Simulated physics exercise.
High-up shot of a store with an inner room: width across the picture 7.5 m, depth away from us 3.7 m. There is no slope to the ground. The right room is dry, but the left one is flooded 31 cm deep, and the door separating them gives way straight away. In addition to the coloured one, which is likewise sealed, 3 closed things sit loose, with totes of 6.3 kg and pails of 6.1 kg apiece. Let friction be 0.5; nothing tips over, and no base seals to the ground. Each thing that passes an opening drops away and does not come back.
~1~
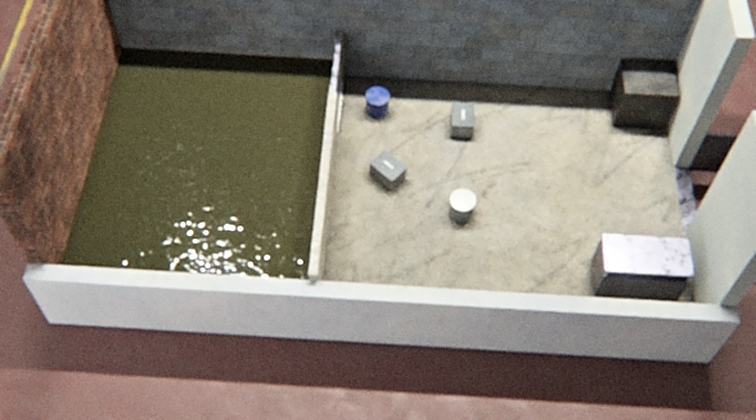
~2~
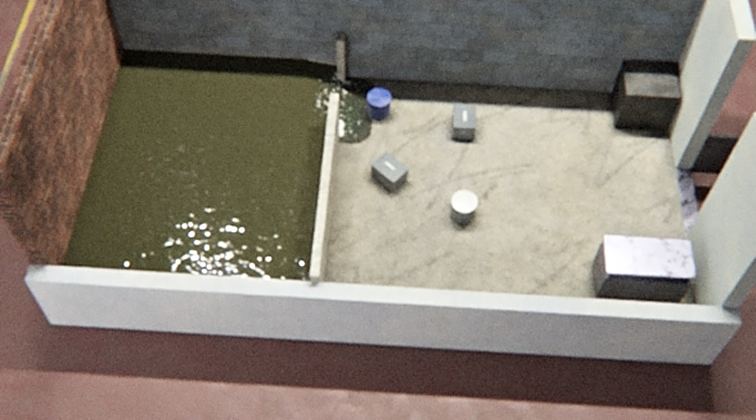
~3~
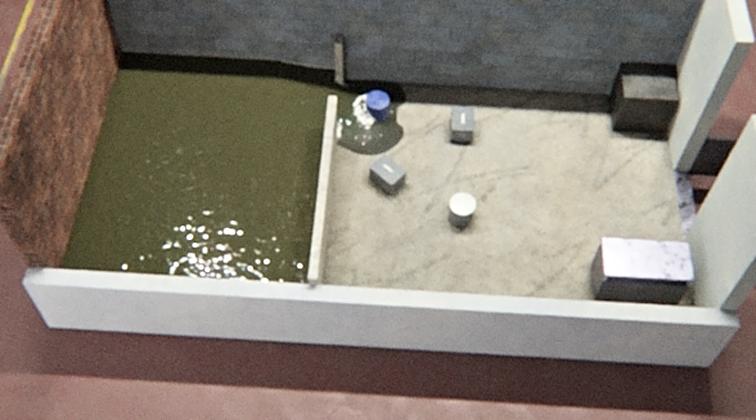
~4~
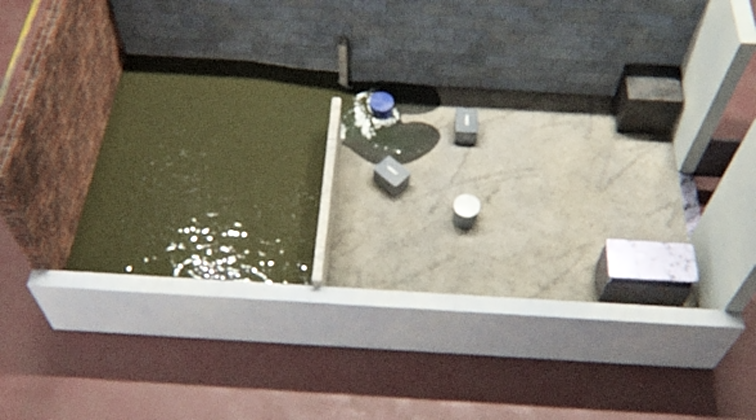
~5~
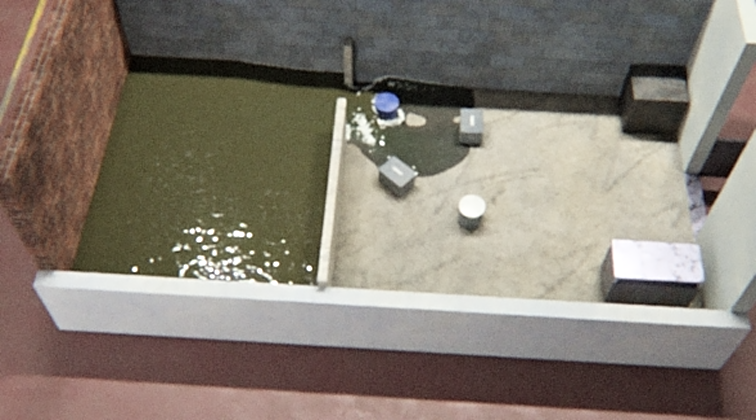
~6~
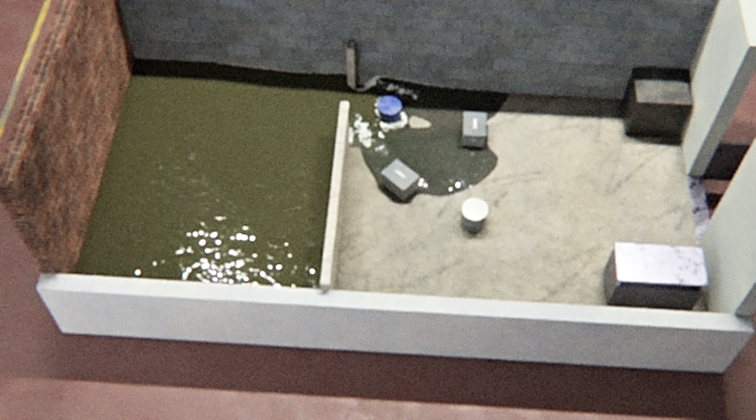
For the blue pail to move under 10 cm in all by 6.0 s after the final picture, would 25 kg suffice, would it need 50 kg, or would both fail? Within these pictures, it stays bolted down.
Just heavy does the trick.
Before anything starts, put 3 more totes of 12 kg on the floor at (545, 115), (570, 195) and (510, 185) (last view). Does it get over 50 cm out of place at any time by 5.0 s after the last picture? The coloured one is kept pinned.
First exceeds it, then stays within it, then stays within it.
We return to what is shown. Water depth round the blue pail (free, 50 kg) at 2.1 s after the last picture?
Around 13 cm.
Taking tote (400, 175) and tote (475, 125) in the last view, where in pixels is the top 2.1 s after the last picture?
(411, 227) and (547, 172), roughly.
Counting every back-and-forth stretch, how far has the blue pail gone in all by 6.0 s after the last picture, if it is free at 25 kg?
Close to 60 centimetres all told.
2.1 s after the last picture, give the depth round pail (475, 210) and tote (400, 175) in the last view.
Some 5 cm at the first, some 3 cm at the second.
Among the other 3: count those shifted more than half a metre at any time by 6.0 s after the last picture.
That comes to 3.
Then, 0.4 s after the last picture the blue pail would be 11 cm from its start with 25 kg and 0 cm from its start with 50 kg; 10 cm of water round it then.
Then, 2.1 s after the last picture the blue pail would be 40 cm from its start with 25 kg and 0 cm from its start with 50 kg; 13 cm of water round it then.
Then, 3.9 s after the last picture the blue pail would be 57 cm from its start with 25 kg and 0 cm from its start with 50 kg; 10 cm of water round it then.
Then, 6.0 s after the last picture the blue pail would be 57 cm from its start with 25 kg and 0 cm from its start with 50 kg; 9 cm of water round it then.
